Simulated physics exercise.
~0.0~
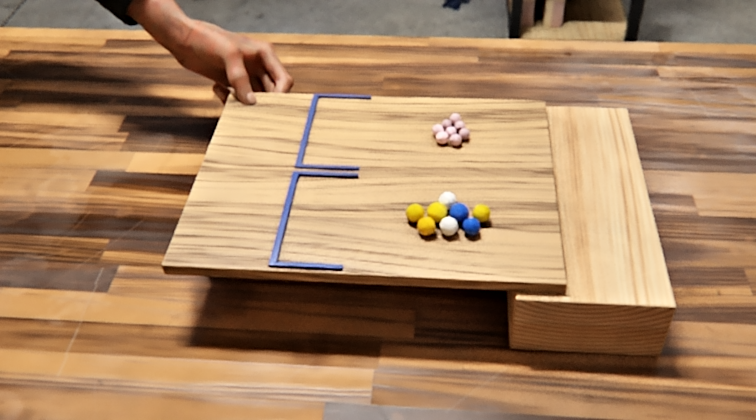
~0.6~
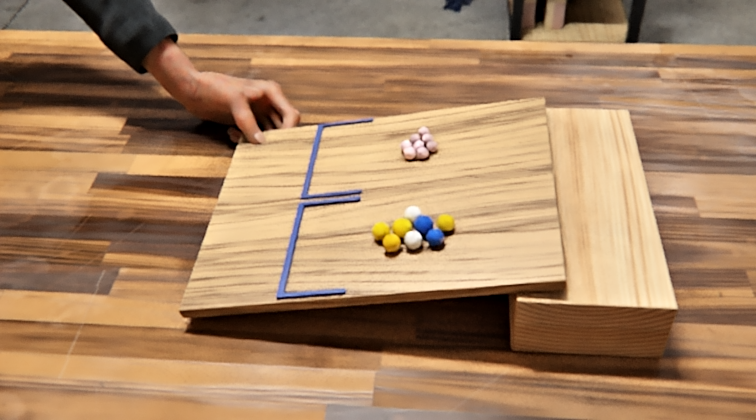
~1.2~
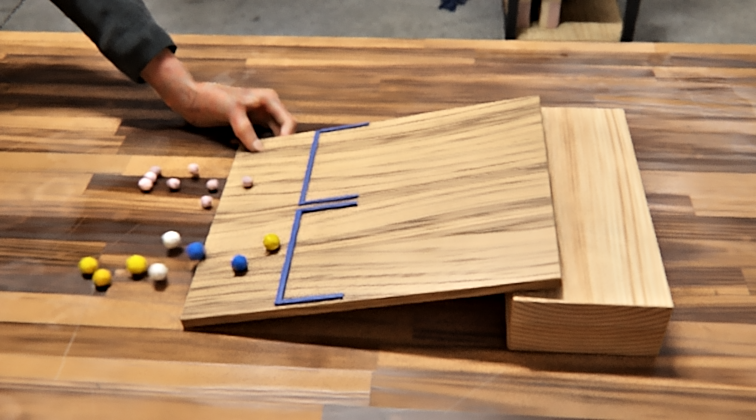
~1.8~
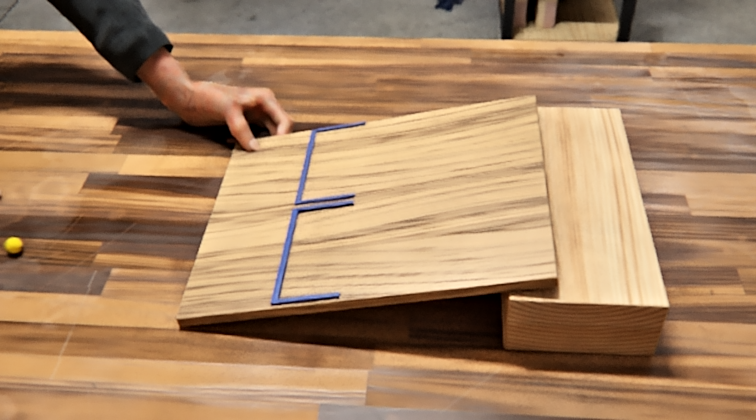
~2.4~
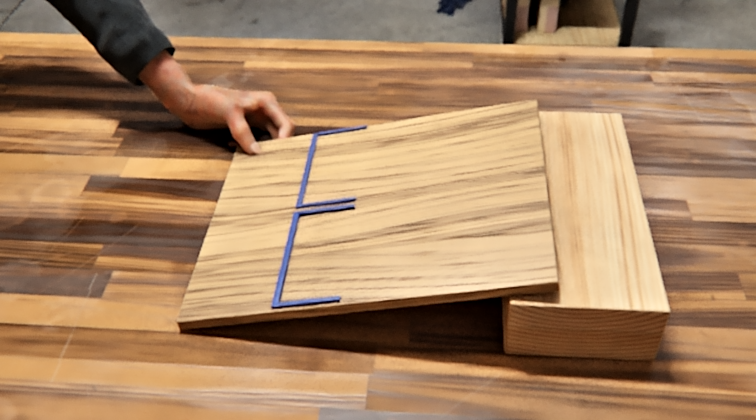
Small coloured balls and pink beads rolling down a wooden board as a hand lowers one end, passing blue strips and leaving view.
